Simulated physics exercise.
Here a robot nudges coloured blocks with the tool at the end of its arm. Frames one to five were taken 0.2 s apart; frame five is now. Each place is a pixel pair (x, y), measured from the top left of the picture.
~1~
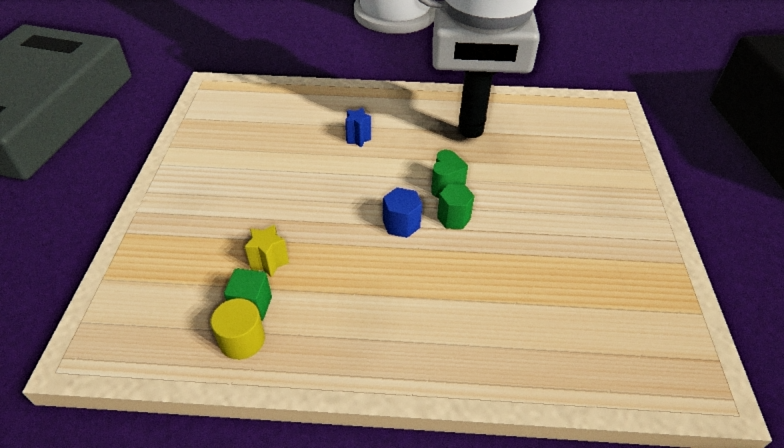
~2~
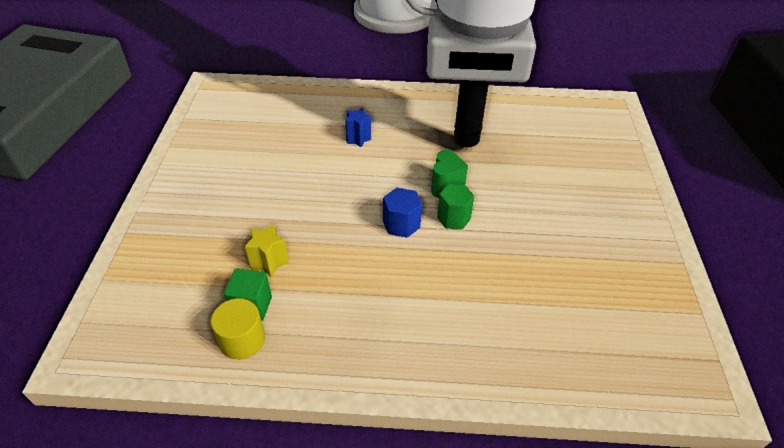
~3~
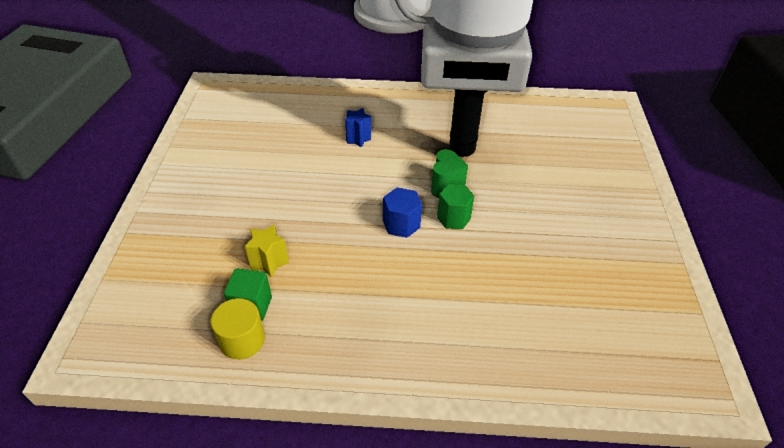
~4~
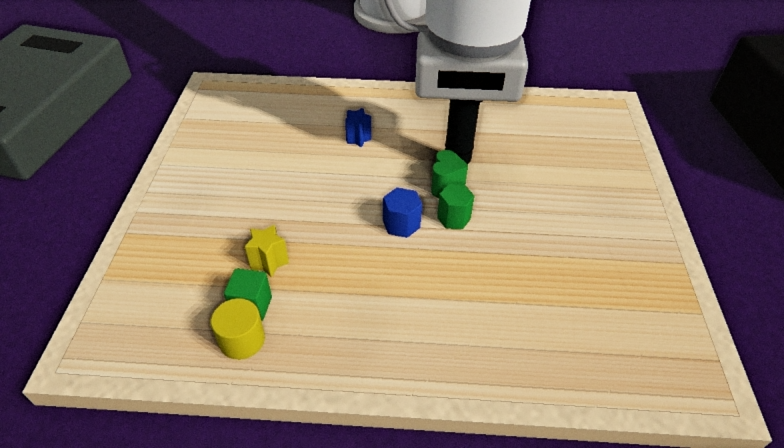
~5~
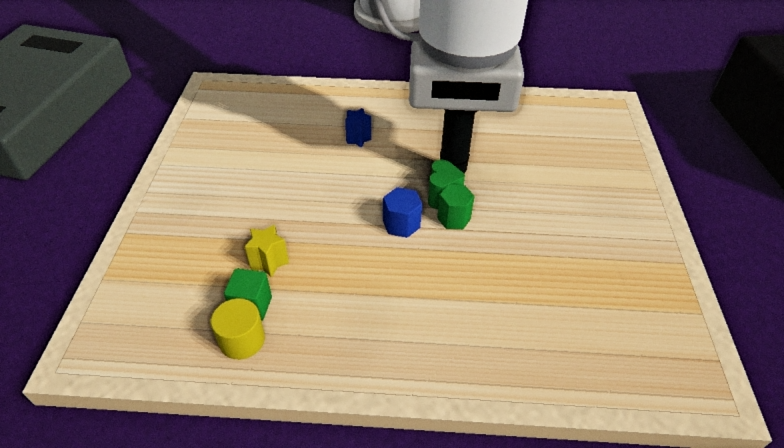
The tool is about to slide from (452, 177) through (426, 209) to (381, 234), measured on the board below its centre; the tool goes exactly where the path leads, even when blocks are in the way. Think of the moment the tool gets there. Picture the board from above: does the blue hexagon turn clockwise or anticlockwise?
It goes round the way clock hands do.
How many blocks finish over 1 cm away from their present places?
The way I see it, the answer is three or more.
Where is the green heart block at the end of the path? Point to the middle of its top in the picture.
The middle of the upper face of the green heart block will lie at about (421, 218) in the picture.
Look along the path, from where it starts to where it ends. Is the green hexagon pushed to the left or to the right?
Facing from start to end, it shifts left.
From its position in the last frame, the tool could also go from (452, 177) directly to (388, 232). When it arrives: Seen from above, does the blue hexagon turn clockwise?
That would be a yes.
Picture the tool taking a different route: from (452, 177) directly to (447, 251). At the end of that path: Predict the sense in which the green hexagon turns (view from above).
It rotates counterclockwise.
The first path, step by step. One third of the way, tool (437, 191); green heart block (432, 196), turned 25° anticlockwise; green hexagon (462, 206), turned 60° anticlockwise.
Two thirds of the way, tool (411, 210); blue hexagon (382, 217), turned 70° clockwise; green heart block (422, 216), turned 70° anticlockwise; green hexagon (462, 206), turned 65° anticlockwise.
At the end, tool (381, 225); blue hexagon (359, 230), turned 70° clockwise; green heart block (421, 218), turned 80° anticlockwise; green hexagon (462, 206), turned 65° anticlockwise.
